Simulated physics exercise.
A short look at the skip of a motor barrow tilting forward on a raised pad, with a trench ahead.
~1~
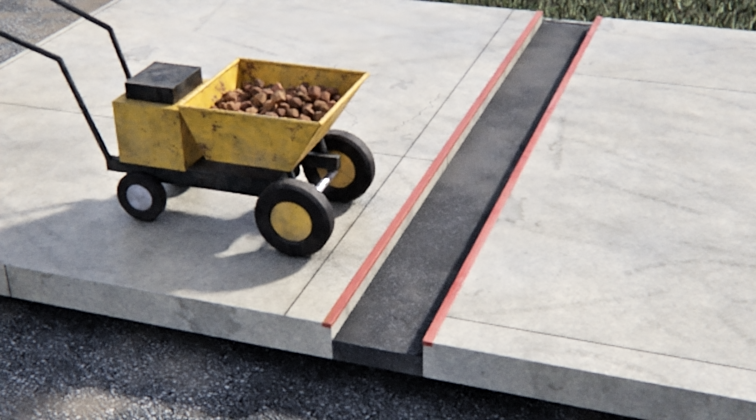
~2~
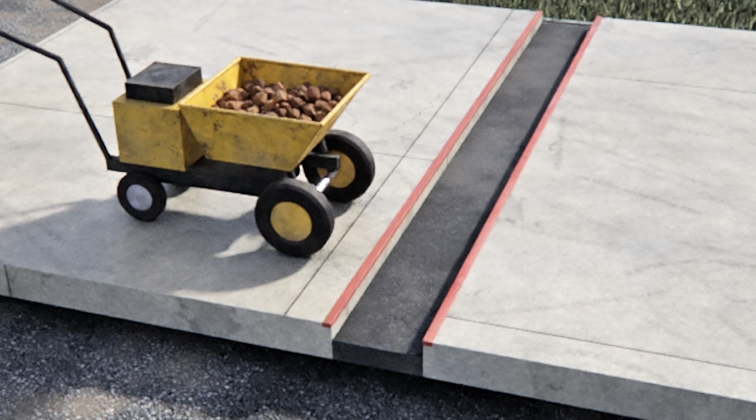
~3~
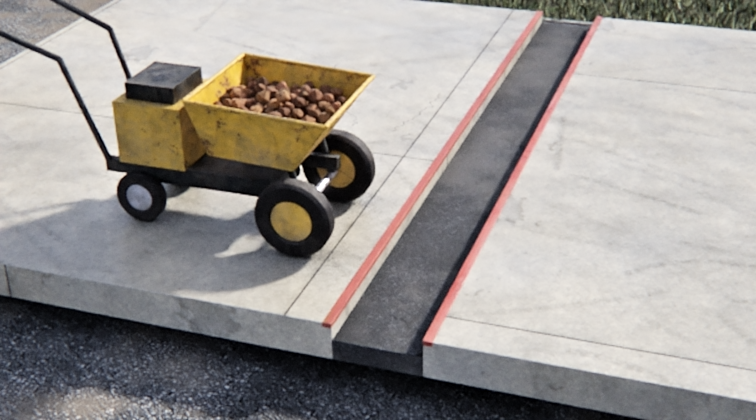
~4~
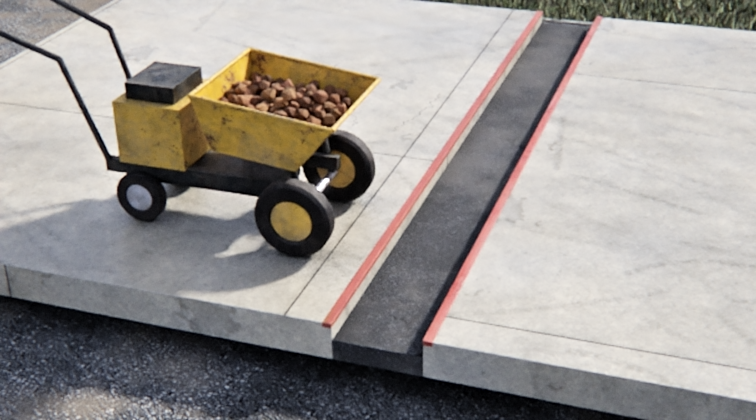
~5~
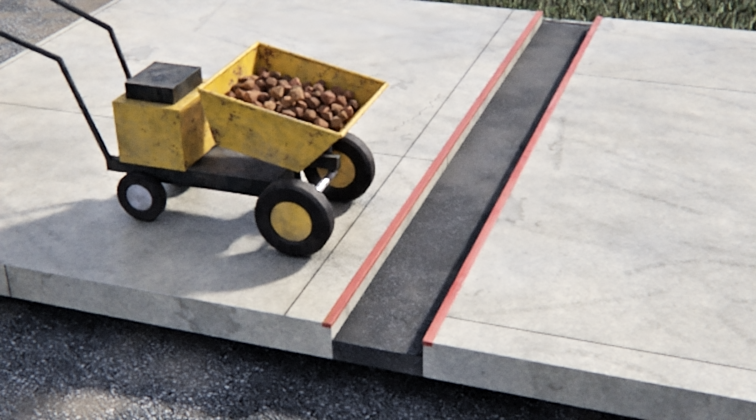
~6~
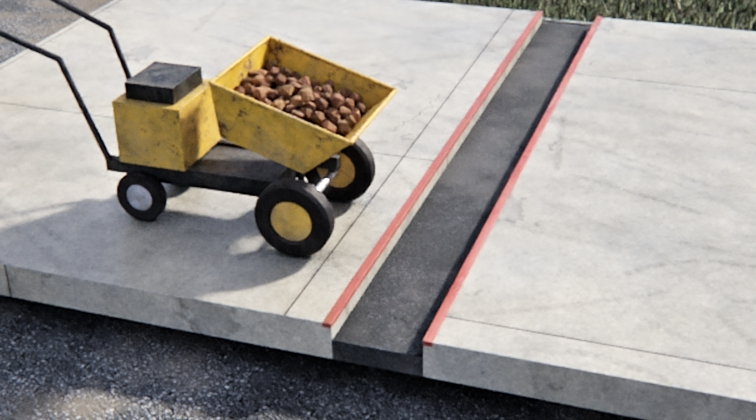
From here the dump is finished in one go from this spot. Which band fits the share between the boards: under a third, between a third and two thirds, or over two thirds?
Between the edges lies over two thirds of the load.
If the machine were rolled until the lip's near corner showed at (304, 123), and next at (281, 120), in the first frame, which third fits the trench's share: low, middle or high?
At the first place beyond two thirds, at the second more than two thirds.
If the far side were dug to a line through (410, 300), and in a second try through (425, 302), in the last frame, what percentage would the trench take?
Near 30 % and 60 %.
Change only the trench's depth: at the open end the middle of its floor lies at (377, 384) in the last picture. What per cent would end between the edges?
Some 90 per cent.
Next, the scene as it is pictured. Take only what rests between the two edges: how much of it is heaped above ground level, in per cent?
Close to 30 per cent.
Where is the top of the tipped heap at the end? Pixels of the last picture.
Roughly at (449, 230).
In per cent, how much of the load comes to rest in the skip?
Roughly 0 in a hundred.
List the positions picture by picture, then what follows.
In the first frame, lip of the skip at (319, 125), level; top of the load at (278, 98), clay clods; first edge of the trench at (350, 289); far edge at (446, 306), the trench over half as wide as the skip, and shallow for its width.
In the second frame, lip of the skip at (321, 126), level; top of the load at (279, 97).
In the third frame, lip of the skip at (325, 128), tipped barely; top of the load at (264, 98).
In the fourth frame, lip of the skip at (332, 131), tipped a little; top of the load at (266, 98).
In the fifth frame, lip of the skip at (340, 136), tipped a little; top of the load at (257, 96).
In the sixth frame, lip of the skip at (350, 143), tipped clearly; top of the load at (266, 92); first edge of the trench at (350, 289); far edge at (446, 306).
Soon, skip tipped steeply; all in the skip.
A while on, skip tipped right over; most in the skip; a small part in or heaped over the trench; a stray few beyond it; a stray few falling.
Towards the end, skip tipped right over; about a quarter in the skip; about two thirds in or heaped over the trench; about a quarter beyond it.
Finally, skip tipped right over; a stray few in the skip; most in or heaped over the trench; about a quarter beyond it.
